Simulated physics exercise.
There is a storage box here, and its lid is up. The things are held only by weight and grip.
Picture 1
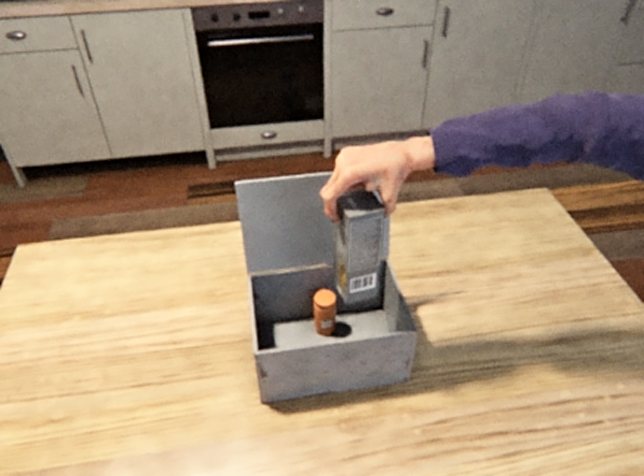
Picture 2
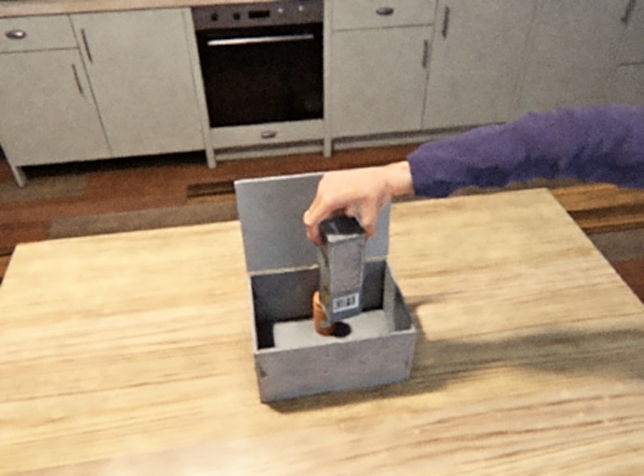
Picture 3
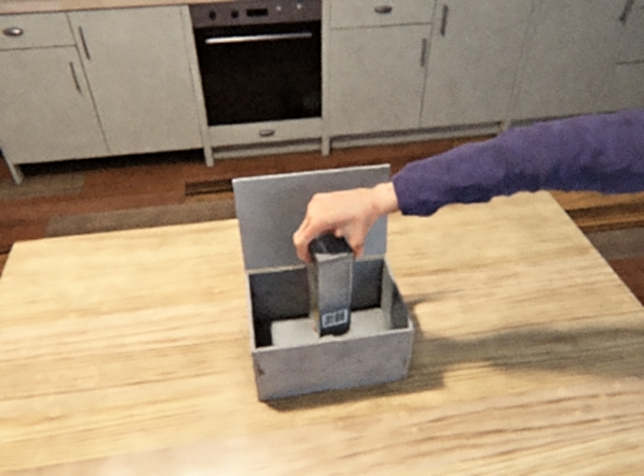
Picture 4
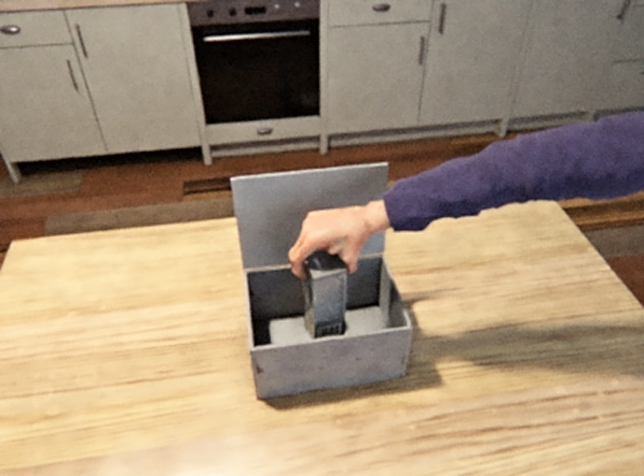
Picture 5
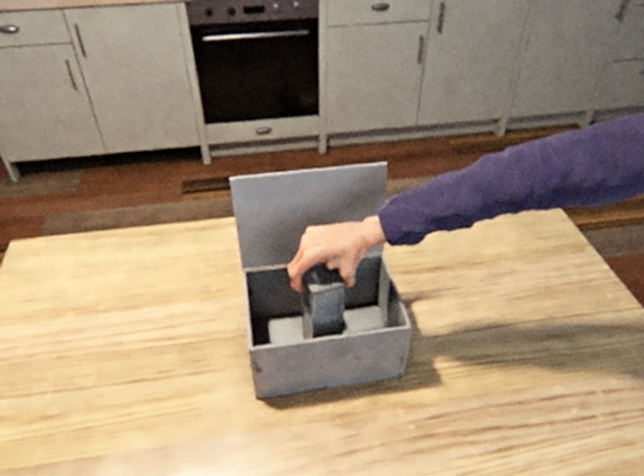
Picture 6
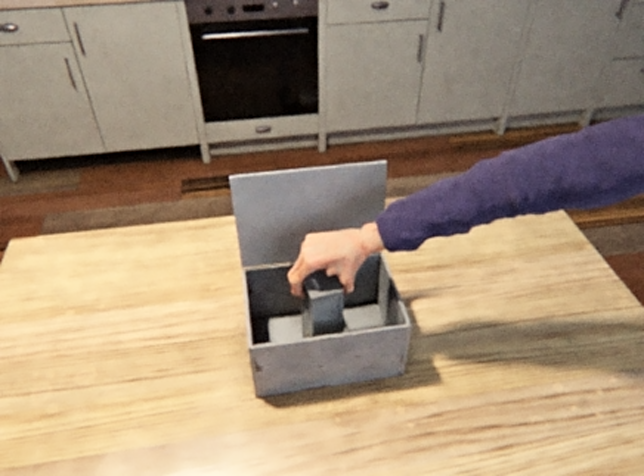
A hand lowers a grey carton into the open storage box, in front of an orange shaker.
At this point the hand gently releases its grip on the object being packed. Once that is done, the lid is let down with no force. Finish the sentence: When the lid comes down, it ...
When the lid comes down, it stops short of the rim.
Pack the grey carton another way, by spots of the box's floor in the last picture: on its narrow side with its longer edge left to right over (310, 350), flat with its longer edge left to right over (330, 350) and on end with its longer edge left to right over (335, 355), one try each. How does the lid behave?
In the first case it shuts; in the second case it shuts; in the third case it stays open.
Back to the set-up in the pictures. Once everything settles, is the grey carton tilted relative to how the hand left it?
As it turns out, it keeps its original angle.
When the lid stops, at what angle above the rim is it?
About 35° above the rim.
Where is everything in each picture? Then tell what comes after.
The first frame shows on its way; grey carton (357, 248); orange shaker (325, 313).
The second frame shows on its way; grey carton (340, 269); orange shaker (325, 313).
The third frame shows on its way; grey carton (329, 286).
The fourth frame shows on its way; grey carton (324, 300).
The fifth frame shows on its way; grey carton (322, 313).
The sixth frame shows in place under the hand; grey carton (322, 318).
Then, 1.20 s on from there, lid starting down.
Then, 1.50 s on from there, lid 69° above the rim.
Then, 1.70 s on from there, lid 47° above the rim.
In the end, lid 36° above the rim; both unmoved. At the end, from the last picture's camera, grey carton near (322, 318).
